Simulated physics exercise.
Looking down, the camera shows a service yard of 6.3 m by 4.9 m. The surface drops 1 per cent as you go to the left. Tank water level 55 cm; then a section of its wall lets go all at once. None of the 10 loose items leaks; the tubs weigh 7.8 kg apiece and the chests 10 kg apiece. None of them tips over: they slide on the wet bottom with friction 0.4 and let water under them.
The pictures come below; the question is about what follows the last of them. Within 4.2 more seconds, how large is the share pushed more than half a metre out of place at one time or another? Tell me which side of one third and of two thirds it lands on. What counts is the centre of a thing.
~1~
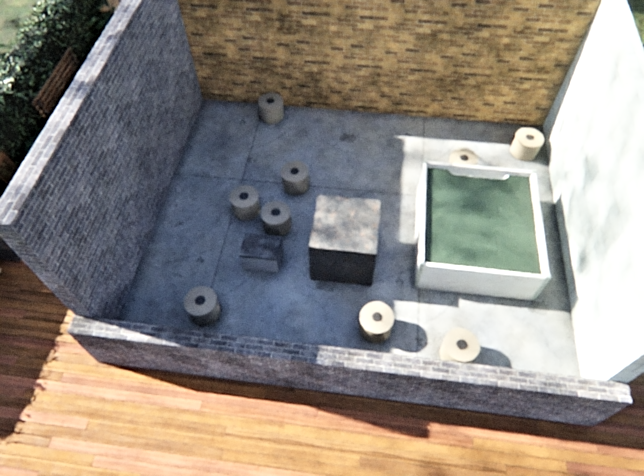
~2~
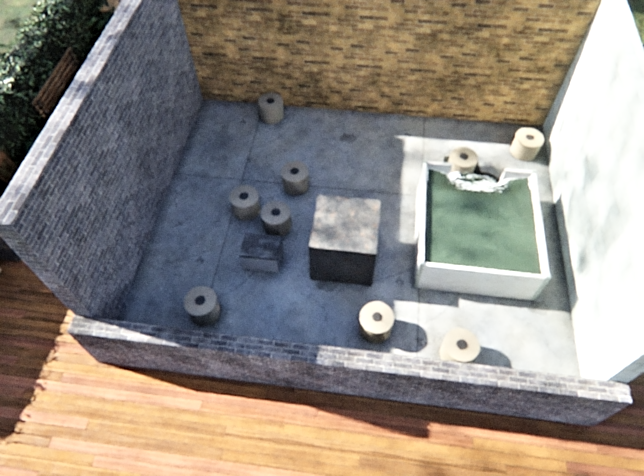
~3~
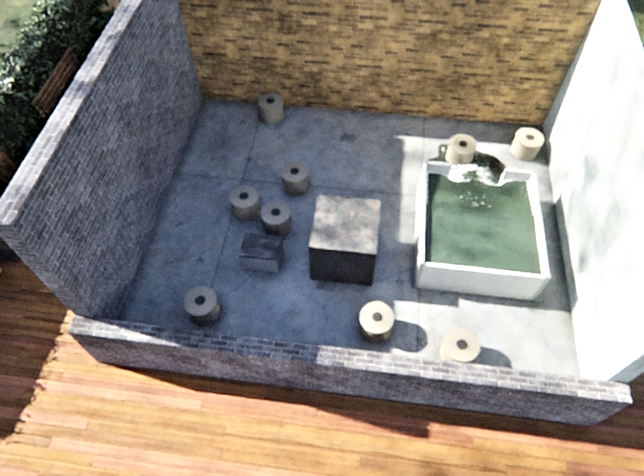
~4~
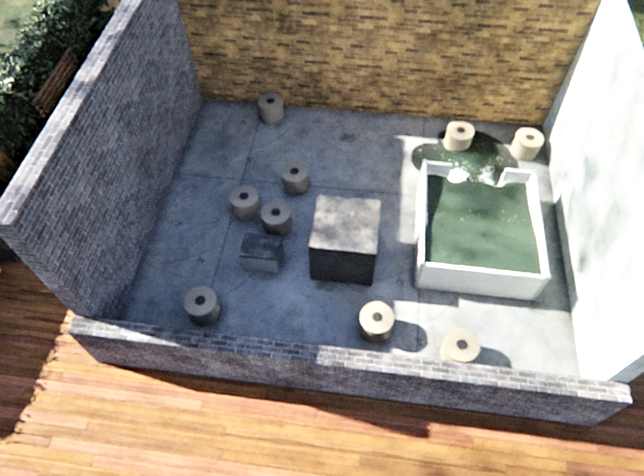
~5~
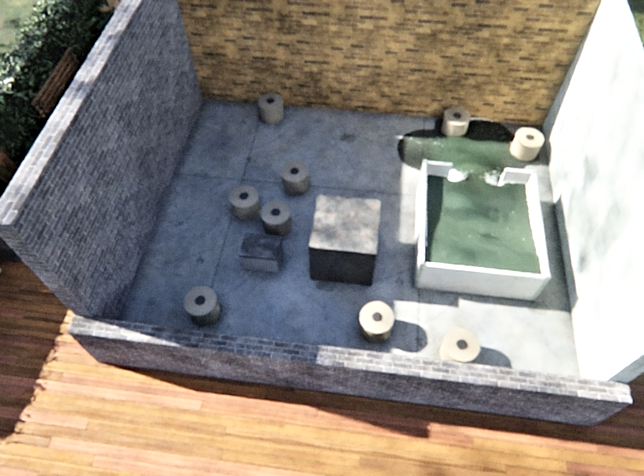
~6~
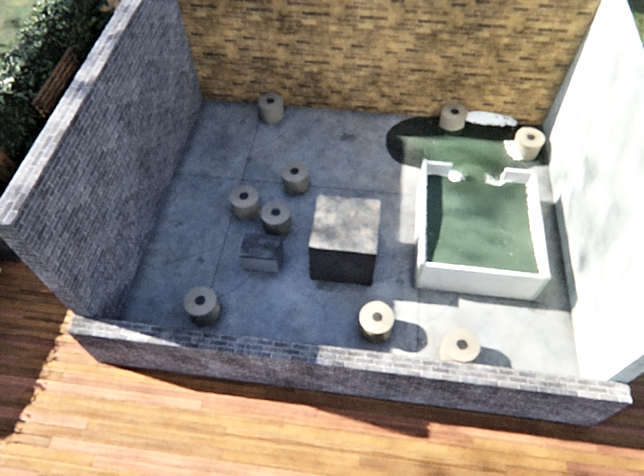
Low band.
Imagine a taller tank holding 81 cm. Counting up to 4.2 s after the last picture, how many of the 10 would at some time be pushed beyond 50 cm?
It would come to 5 of them.
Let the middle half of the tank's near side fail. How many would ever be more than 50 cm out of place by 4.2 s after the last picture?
The count would be 4.
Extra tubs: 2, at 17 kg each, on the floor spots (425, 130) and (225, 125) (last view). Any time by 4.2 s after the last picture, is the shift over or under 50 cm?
Above, below.
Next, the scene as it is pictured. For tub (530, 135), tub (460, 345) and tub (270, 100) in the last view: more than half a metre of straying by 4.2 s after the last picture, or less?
First exceeding it, second falling below it, third exceeding it.
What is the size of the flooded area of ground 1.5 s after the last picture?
Roughly 10.0 m2.
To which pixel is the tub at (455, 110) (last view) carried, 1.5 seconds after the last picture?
It would be close to (358, 126) by then.
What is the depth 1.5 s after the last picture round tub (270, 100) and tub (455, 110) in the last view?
Depths: Near 5 cm, then near 6 cm.
Then, 0.4 s after the last picture 1 of 10 are over 50 cm from their spots; 1 afloat.
Then, 1.5 s after the last picture 1 of 10 are over 50 cm from their spots; 1 afloat.
Then, 2.8 s after the last picture 3 of 10 are over 50 cm from their spots; 2 afloat.
Then, 4.2 s after the last picture 3 of 10 are over 50 cm from their spots, and 3 have been at some point; 2 afloat.
